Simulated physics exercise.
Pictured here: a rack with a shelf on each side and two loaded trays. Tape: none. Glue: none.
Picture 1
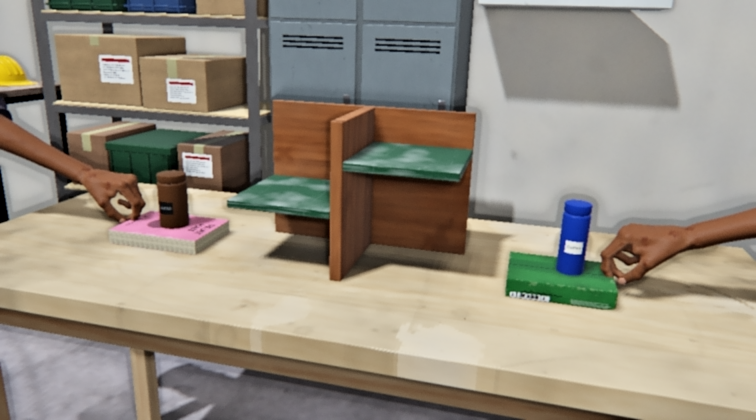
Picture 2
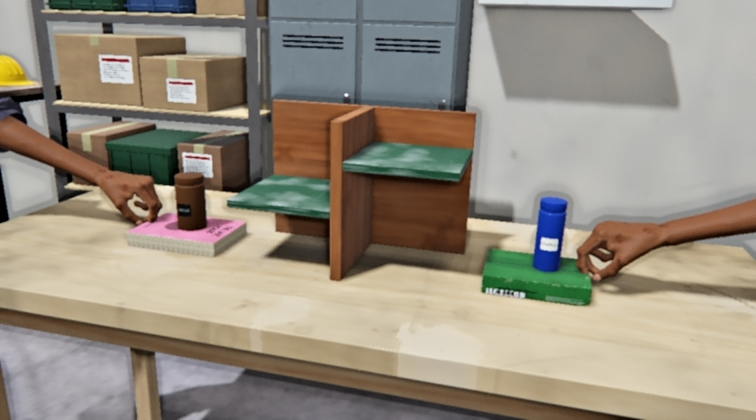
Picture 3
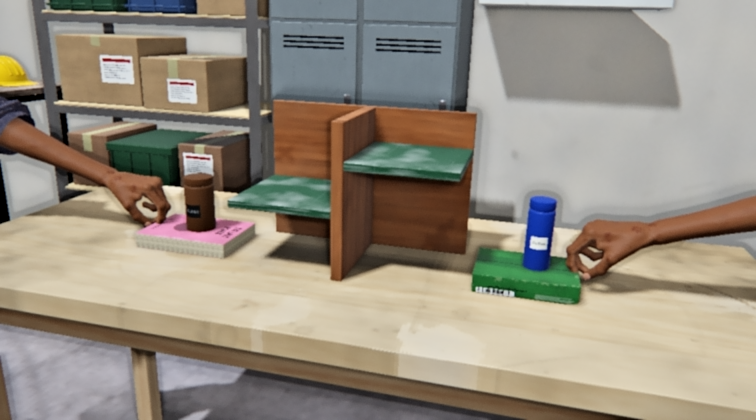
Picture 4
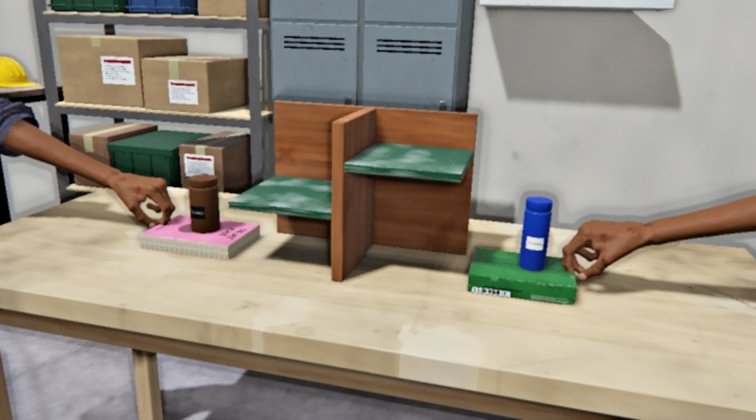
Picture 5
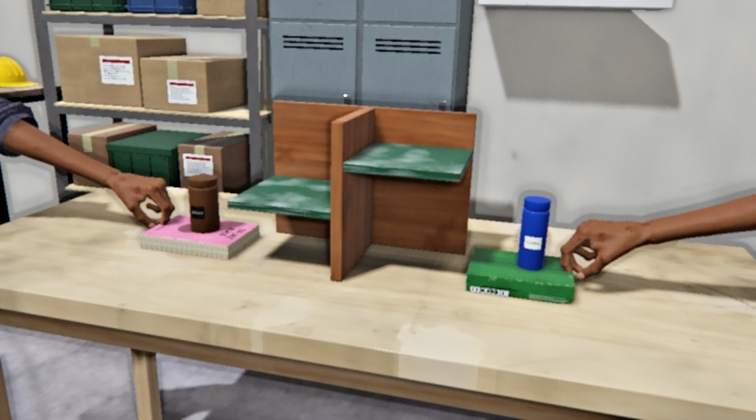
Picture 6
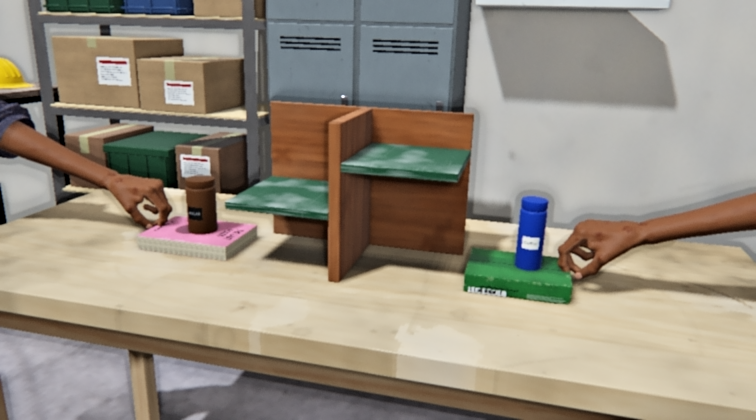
At the start, two hands hold a pink book carrying a brown jar at left and a green box carrying a blue shaker at right, with a wooden rack between them. The hands slide both loads inward across the table, then the movement slows to almost nothing.
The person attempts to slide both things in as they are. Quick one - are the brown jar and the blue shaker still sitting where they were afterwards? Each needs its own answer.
The brown jar? No, it has been scraped off. The blue shaker? Yes, still in its spot.
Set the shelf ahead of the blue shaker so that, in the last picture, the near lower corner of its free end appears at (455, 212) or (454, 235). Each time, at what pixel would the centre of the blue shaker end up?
Resting pixels, in order: About (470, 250), about (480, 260).
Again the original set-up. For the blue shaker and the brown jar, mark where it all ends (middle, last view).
The blue shaker at (421, 222), the brown jar at (259, 224).
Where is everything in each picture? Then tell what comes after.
In the first picture, hands sliding the things forward; brown jar (173, 199); blue shaker (574, 238); pink book (171, 231).
In the second picture, hands sliding the things forward; blue shaker (550, 235); shelf (354, 189).
In the third picture, hands sliding the things forward; brown jar (200, 202); green box (525, 275).
In the fourth picture, hands sliding the things forward; blue shaker (536, 234); pink book (202, 236).
In the fifth picture, hands sliding the things forward; brown jar (204, 204); shelf (355, 190).
In the sixth picture, hands sliding the things forward; brown jar (202, 205); blue shaker (531, 233); green box (518, 275).
Then, 0.94 s later than the last frame, brown jar tilted by 10° near (239, 207); blue shaker riding along near (473, 228).
Then, 1.30 s later than the last frame, brown jar tilted by 51° near (240, 208); blue shaker riding along near (444, 225).
When it is over, the brown jar is knocked back, near (259, 223); the blue shaker passes below, near (421, 222).
